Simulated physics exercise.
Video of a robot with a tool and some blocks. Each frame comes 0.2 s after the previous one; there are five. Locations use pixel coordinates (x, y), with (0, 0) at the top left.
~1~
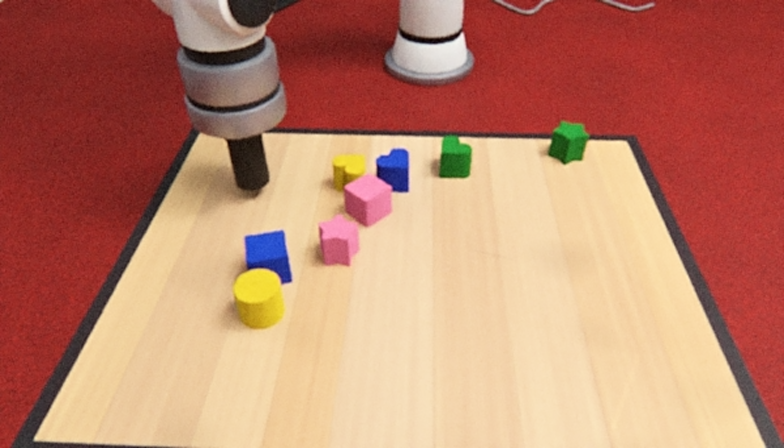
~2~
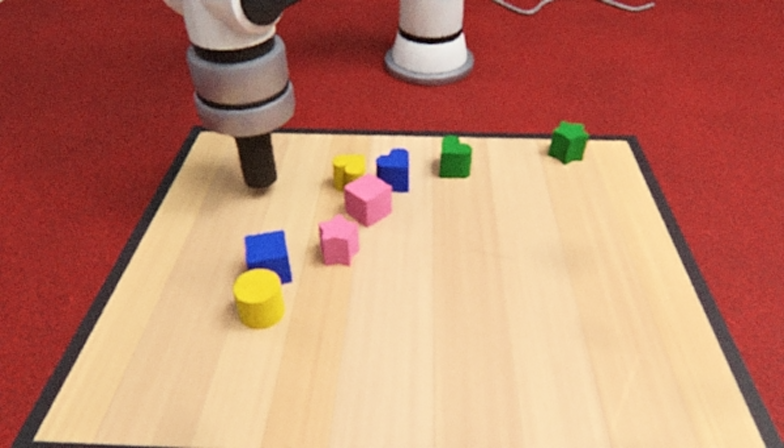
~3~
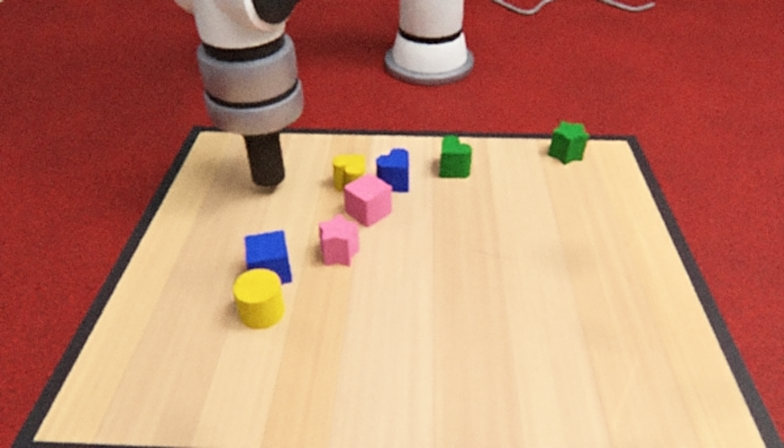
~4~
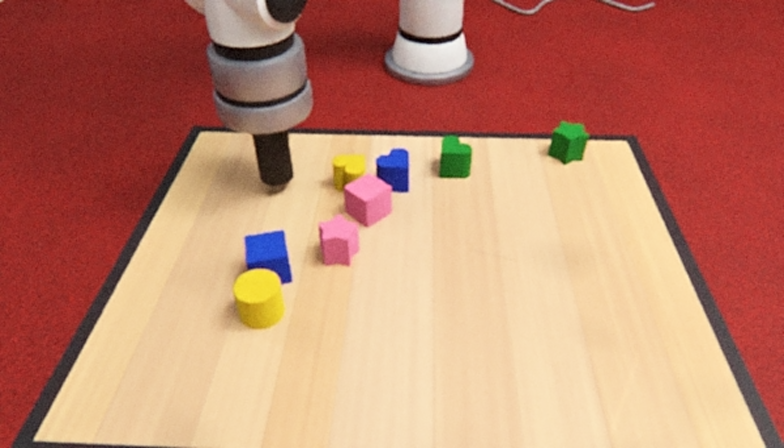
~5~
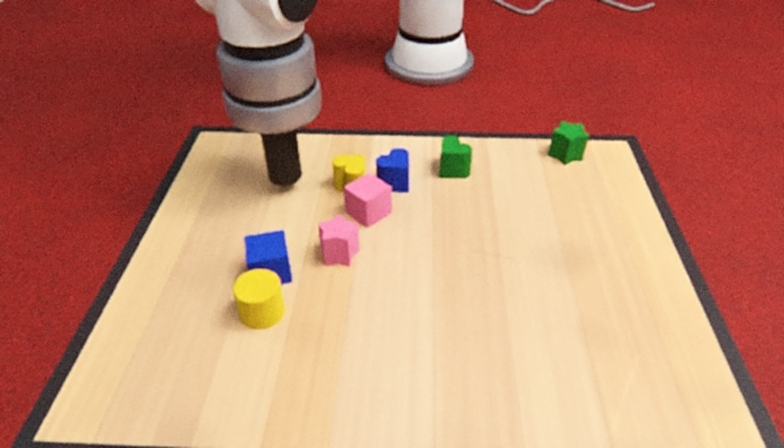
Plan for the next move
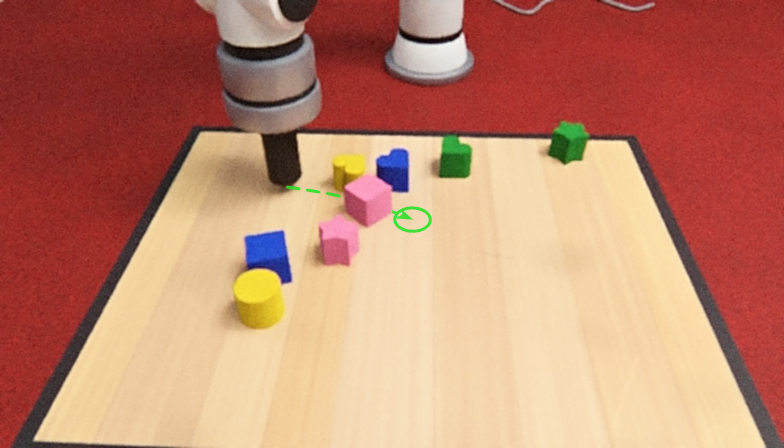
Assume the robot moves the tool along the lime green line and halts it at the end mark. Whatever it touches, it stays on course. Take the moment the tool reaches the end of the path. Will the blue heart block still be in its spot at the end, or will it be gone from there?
The answer is that it is displaced.
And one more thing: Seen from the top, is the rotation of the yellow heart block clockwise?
Short answer: No.
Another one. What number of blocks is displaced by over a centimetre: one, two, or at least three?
It's going to be three or more.
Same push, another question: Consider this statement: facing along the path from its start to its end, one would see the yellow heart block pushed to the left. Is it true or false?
It is true.
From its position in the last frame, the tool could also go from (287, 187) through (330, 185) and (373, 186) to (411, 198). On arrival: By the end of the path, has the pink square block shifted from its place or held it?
The push reaches it.
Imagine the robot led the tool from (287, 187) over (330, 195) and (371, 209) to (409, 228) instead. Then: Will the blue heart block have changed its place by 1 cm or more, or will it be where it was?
It is moved off its spot.
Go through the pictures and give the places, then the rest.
In the first frame, tip of the tool (253, 181), middles of tops, pink star block (337, 228), yellow heart block (351, 162), pink square block (368, 187), blue heart block (395, 158).
In the second frame, tool (261, 179), nothing pushed.
In the third frame, tool (269, 177), nothing pushed.
In the fourth frame, tool (277, 176), nothing pushed.
In the fifth frame, tool (285, 176), pink star block (337, 228), yellow heart block (351, 162), pink square block (368, 187), blue heart block (395, 158).
The line goes from (287, 187) by way of (351, 199) to (413, 219).
The first path, step by step. One third of the way, tool (329, 183); yellow heart block (362, 162).
Two thirds of the way, tool (372, 193); yellow heart block (378, 161), turned 25° anticlockwise; pink square block (391, 197), turned 20° clockwise; blue heart block (412, 156).
At the end, tool (413, 208); pink star block unmoved; yellow heart block (378, 161), turned 30° anticlockwise; pink square block (427, 216), turned 40° clockwise; blue heart block (412, 156).
